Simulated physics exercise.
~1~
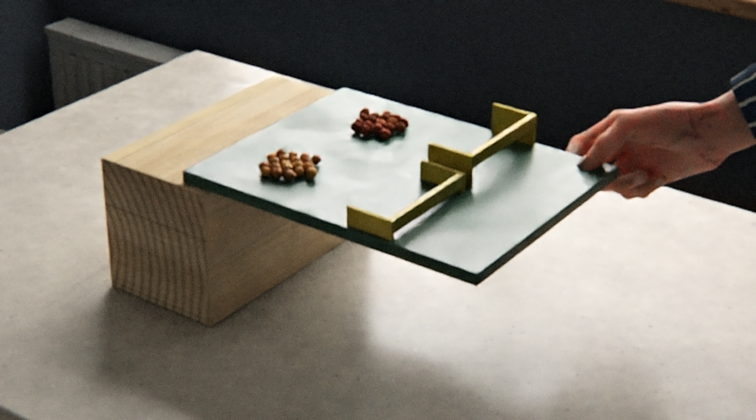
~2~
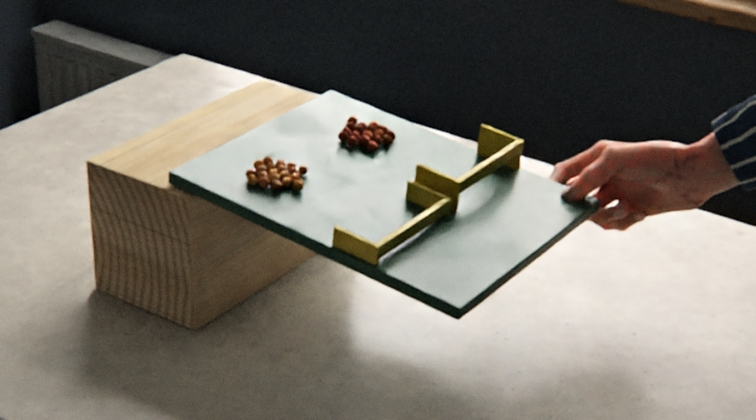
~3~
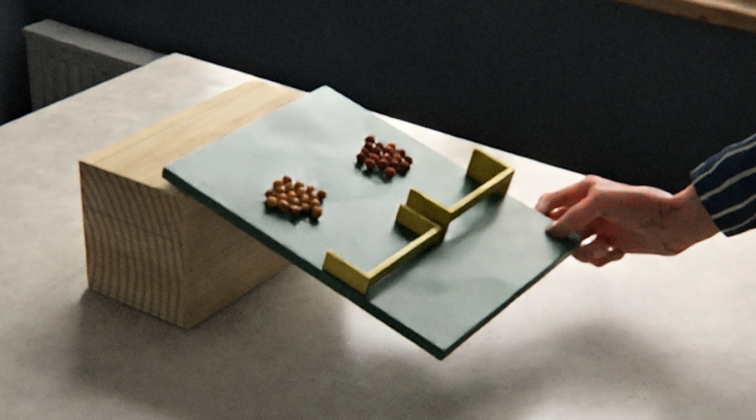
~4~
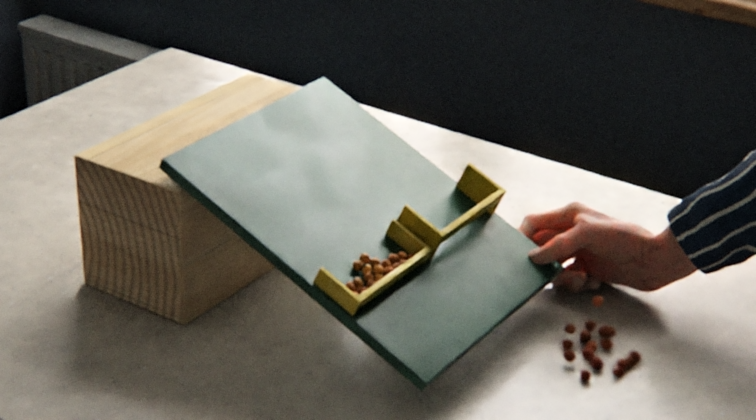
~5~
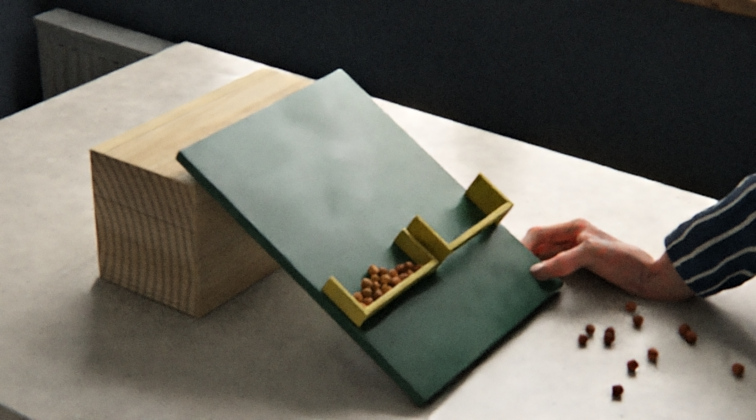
A dark green board lies nearly level above a pale grey tabletop, its left end on a wooden block and its right end held by a hand in a striped sleeve, seen from slightly above by a gently swaying camera. Two yellow bars stand across it, with a pile of tan-brown bits nearer the viewer and a dark red pile farther back. The hand lowers its end, and the board tilts into a ramp. Both piles slide down toward the bars. The brown bits gather behind the near bar, while the red ones pass the far bar and scatter on the table at the right.
